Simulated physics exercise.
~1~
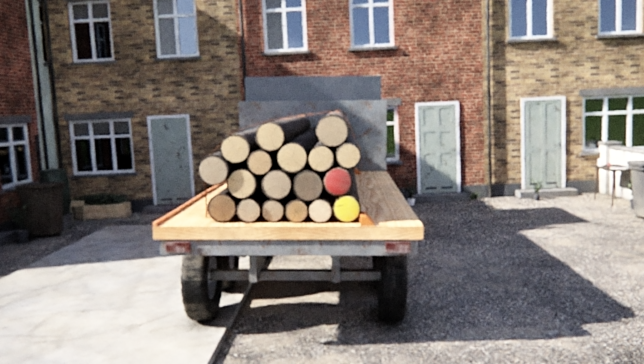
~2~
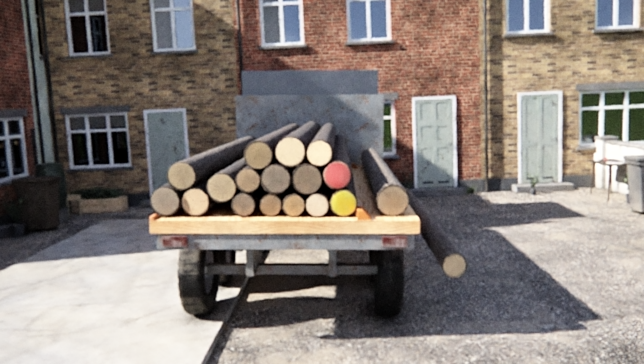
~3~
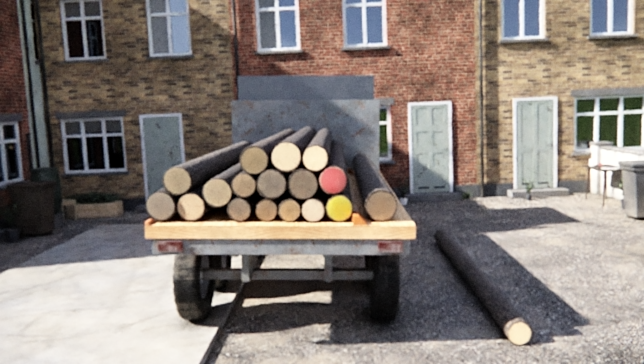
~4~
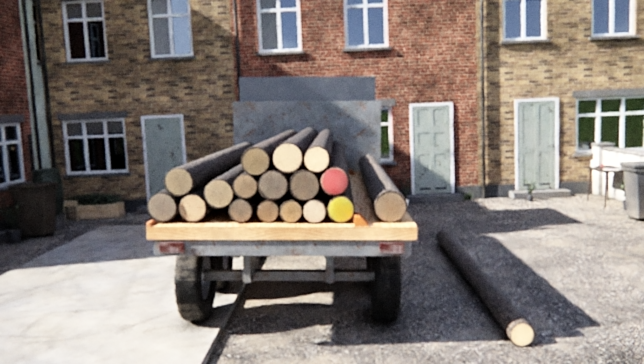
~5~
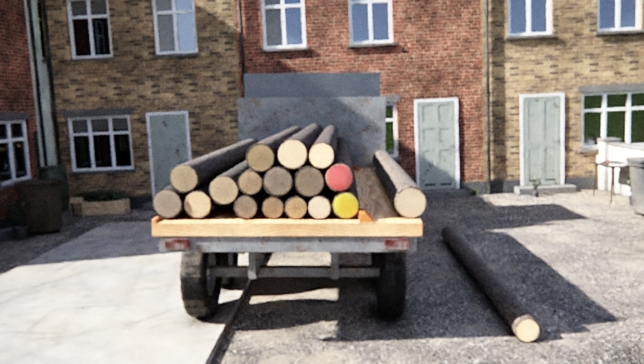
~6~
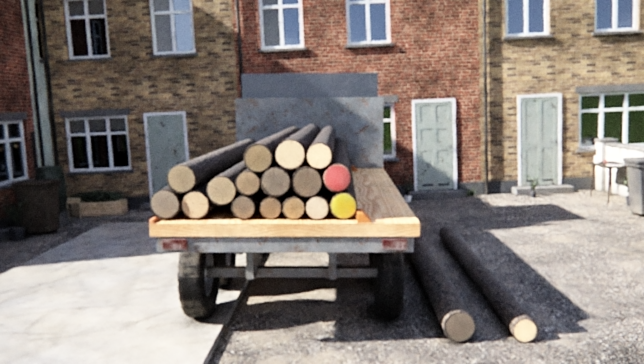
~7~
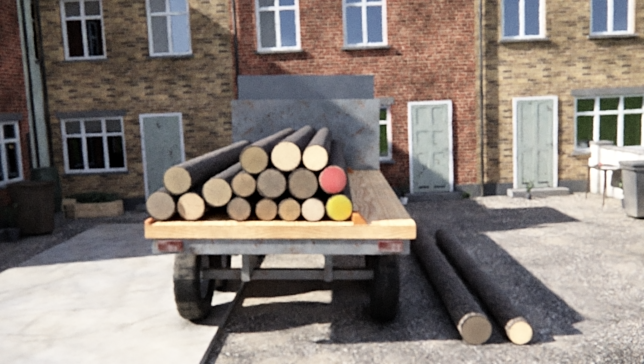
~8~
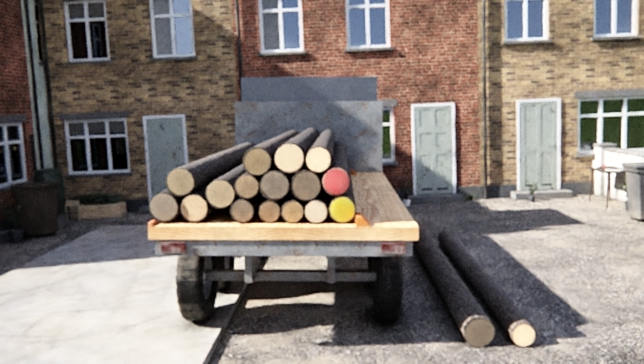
At first, a stack of timber poles lies on a flatbed lorry seen from its tail end, in front of brick houses, with a red-ended pole and a yellow-ended one at the right side of the pile. The stack then slumps and spreads, and one plain pole drops off the right edge onto the gravel. Another plain pole stays for a while near that edge, then falls too and lands beside the first. The rest hold still. In the end, two poles lie side by side on the ground, while the yellow one remains on the deck with the red one above it.
